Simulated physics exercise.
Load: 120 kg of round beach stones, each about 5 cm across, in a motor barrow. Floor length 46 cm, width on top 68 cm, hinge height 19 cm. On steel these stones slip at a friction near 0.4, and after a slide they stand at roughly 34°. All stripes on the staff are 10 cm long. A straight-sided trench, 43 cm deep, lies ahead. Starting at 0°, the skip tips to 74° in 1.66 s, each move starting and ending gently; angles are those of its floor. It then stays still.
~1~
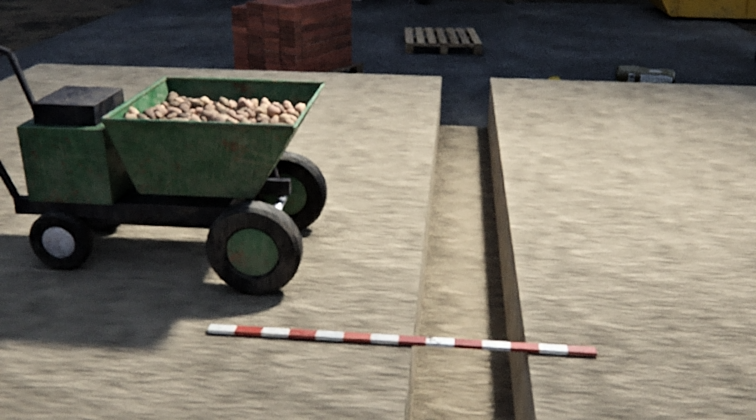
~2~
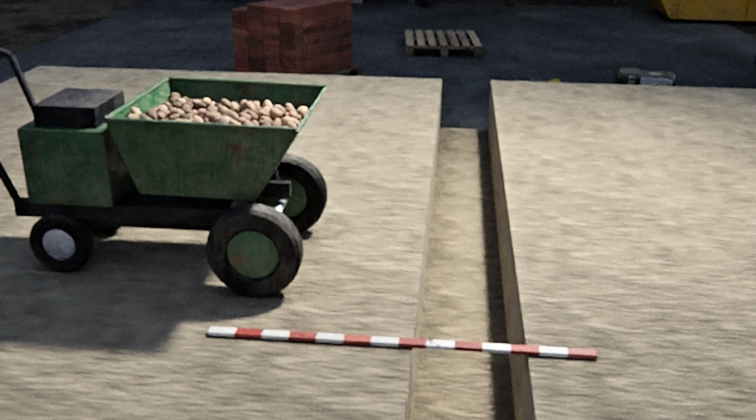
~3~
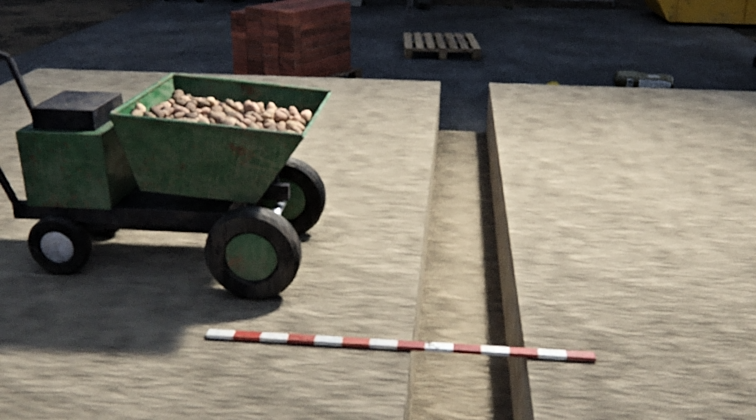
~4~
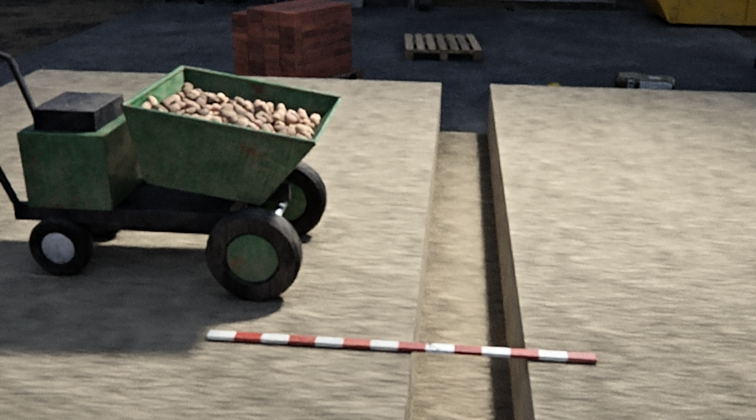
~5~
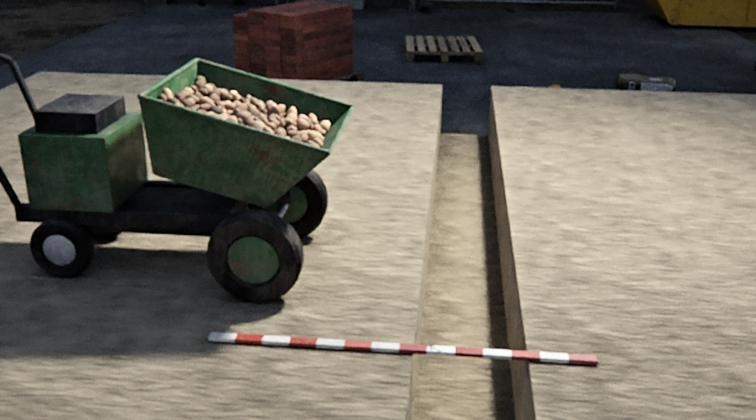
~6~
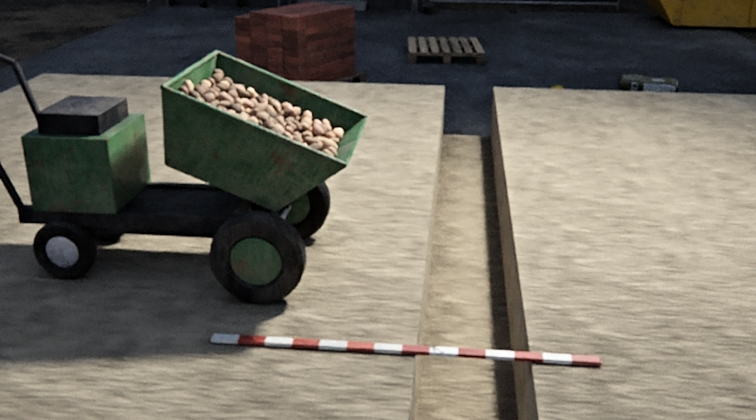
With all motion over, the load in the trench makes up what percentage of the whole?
It makes up about 97 percent of the whole load.
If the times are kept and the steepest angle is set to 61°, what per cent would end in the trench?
In that case some 55 per cent.
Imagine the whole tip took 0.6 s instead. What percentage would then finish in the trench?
In that case some 100 per cent.
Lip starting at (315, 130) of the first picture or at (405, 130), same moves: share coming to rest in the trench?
Near 100 and near 50 percent.
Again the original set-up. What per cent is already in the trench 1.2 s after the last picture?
45 per cent or so by then.
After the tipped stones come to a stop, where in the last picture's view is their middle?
Look at roughly (466, 347).
Then, 0.6 s after the last picture the floor is at 62°, 99 % in the skip, 1 % short of the trench; the foremost stones are at (419, 222).
Then, 1.2 s after the last picture the floor is at 74°, 49 % in the skip, 5 % short of the trench, 46 % in the trench; the foremost stones are at (510, 366).
Then, 1.5 s after the last picture the floor is at 74°, 25 % in the skip, 5 % short of the trench, 71 % in the trench; the foremost stones are at (509, 351).
Then, 3.5 s after the last picture the floor is at 74°, 0 % in the skip, 3 % short of the trench, 97 % in the trench; the foremost stones are at (510, 340).
